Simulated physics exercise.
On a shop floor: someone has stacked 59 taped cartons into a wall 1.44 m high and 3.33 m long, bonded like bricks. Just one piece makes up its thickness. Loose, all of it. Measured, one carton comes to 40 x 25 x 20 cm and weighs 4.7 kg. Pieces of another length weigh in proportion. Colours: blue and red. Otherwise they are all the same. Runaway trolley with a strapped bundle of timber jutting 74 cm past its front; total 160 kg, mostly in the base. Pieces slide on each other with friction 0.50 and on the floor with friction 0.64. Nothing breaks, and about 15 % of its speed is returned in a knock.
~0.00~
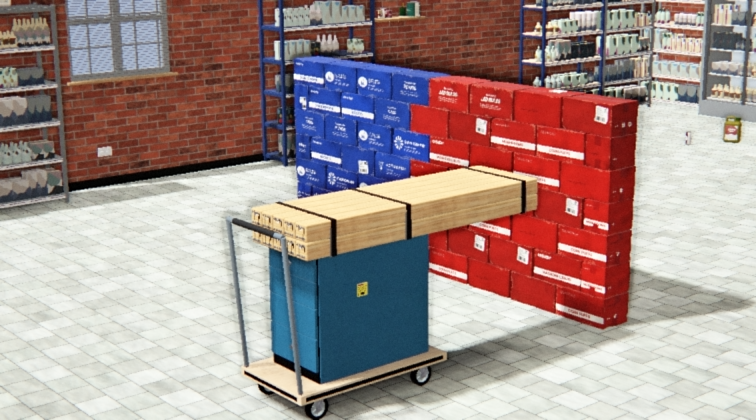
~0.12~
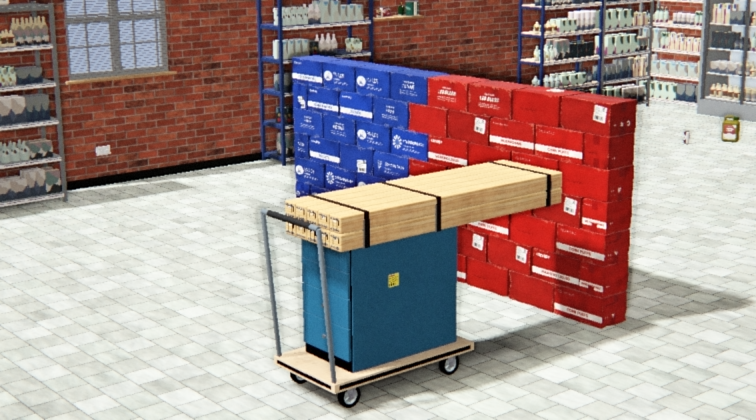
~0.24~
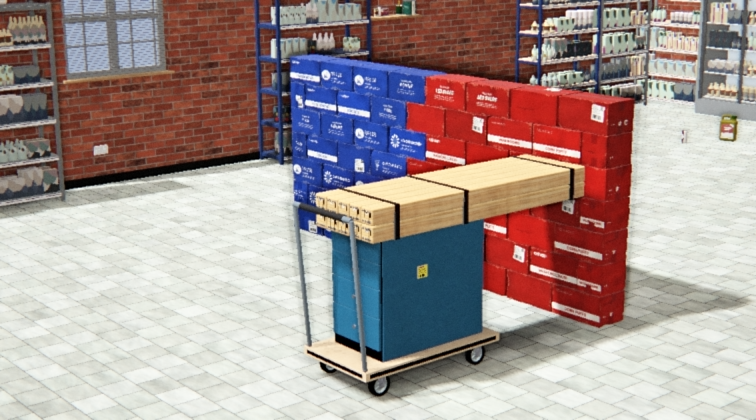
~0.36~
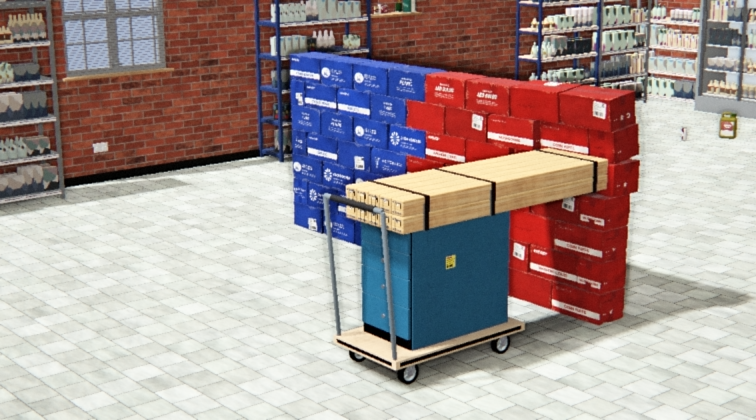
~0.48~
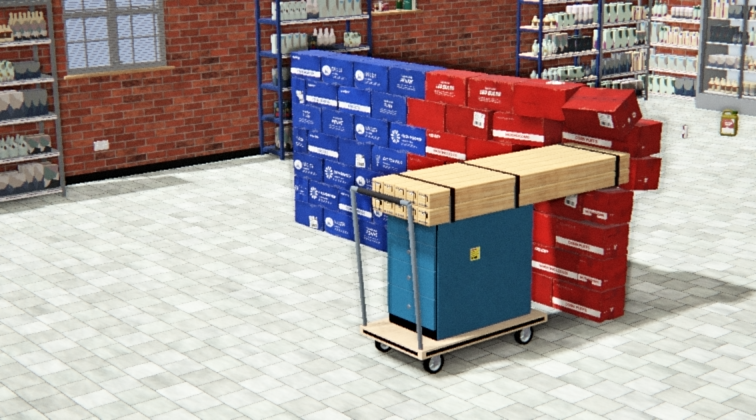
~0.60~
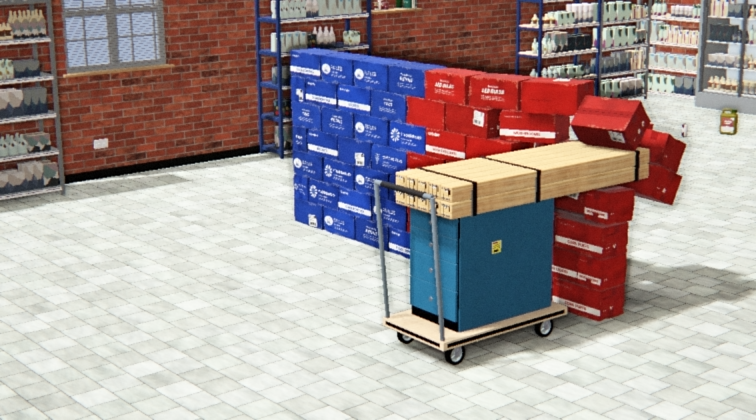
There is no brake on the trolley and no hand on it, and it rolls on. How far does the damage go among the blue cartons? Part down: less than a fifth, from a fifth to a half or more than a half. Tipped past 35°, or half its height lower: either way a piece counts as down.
Lab note - fraction down at the end: Under one fifth.
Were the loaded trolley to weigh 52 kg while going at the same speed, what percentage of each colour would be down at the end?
Down by colour: Blue 0, red 40 per cent.
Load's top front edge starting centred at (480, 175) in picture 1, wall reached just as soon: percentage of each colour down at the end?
You'd end up with blue at 0 per cent down and red at 30 per cent.
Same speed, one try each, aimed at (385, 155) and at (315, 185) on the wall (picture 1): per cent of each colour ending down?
For blue it's 50 then 40 per cent, for red 10 then 0 per cent.
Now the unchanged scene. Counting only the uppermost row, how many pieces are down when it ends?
Count: 3.
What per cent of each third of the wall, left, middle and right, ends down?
Left 0 %, middle 0 %, right 40 %.
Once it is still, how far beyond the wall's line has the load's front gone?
I'd put it at around 105 cm past it.
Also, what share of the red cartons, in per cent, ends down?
30 percent of the red ones.
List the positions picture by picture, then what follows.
In the first picture (we follow the side turned to the camera), load (531, 189) 58 cm short of the wall; top blue carton (373, 84); top red carton (448, 96); no piece has moved.
In the second picture, load (556, 183) 36 cm short of the wall; top blue carton (372, 83).
In the third picture, load (579, 177) 14 cm short of the wall; top blue carton (370, 82).
In the fourth picture, load (602, 170) 7 cm into the wall's line; top blue carton (370, 79); steepest lean 7°, the carton at (584, 113); 6 stirred so far.
In the fifth picture, load (624, 163) 26 cm into the wall's line; top blue carton (370, 77); steepest lean 27°, the carton at (591, 123); 10 stirred so far.
In the sixth picture, load (644, 159) 43 cm into the wall's line; top blue carton (370, 76); top red carton (444, 88); steepest lean 43°, the carton at (602, 138); 10 stirred so far.
Around 0.92 s, load 84 cm past the wall's line, still rolling; none of the 28 blue cartons down (5 of 59 in all colours); top blue carton unmoved.
Around 1.36 s, load 1.06 m past the wall's line, still rolling; none of the 28 blue cartons down (9 of 59 in all colours); top blue carton unmoved.
Finally (2.7 s), load 1.05 m past the wall's line, stopped; none of the 28 blue cartons down (9 of 59 in all colours); top blue carton unmoved; top red carton unmoved. That is 0 per cent. Seen by the last camera, middles, top blue carton near (383, 74), top red carton near (457, 86).
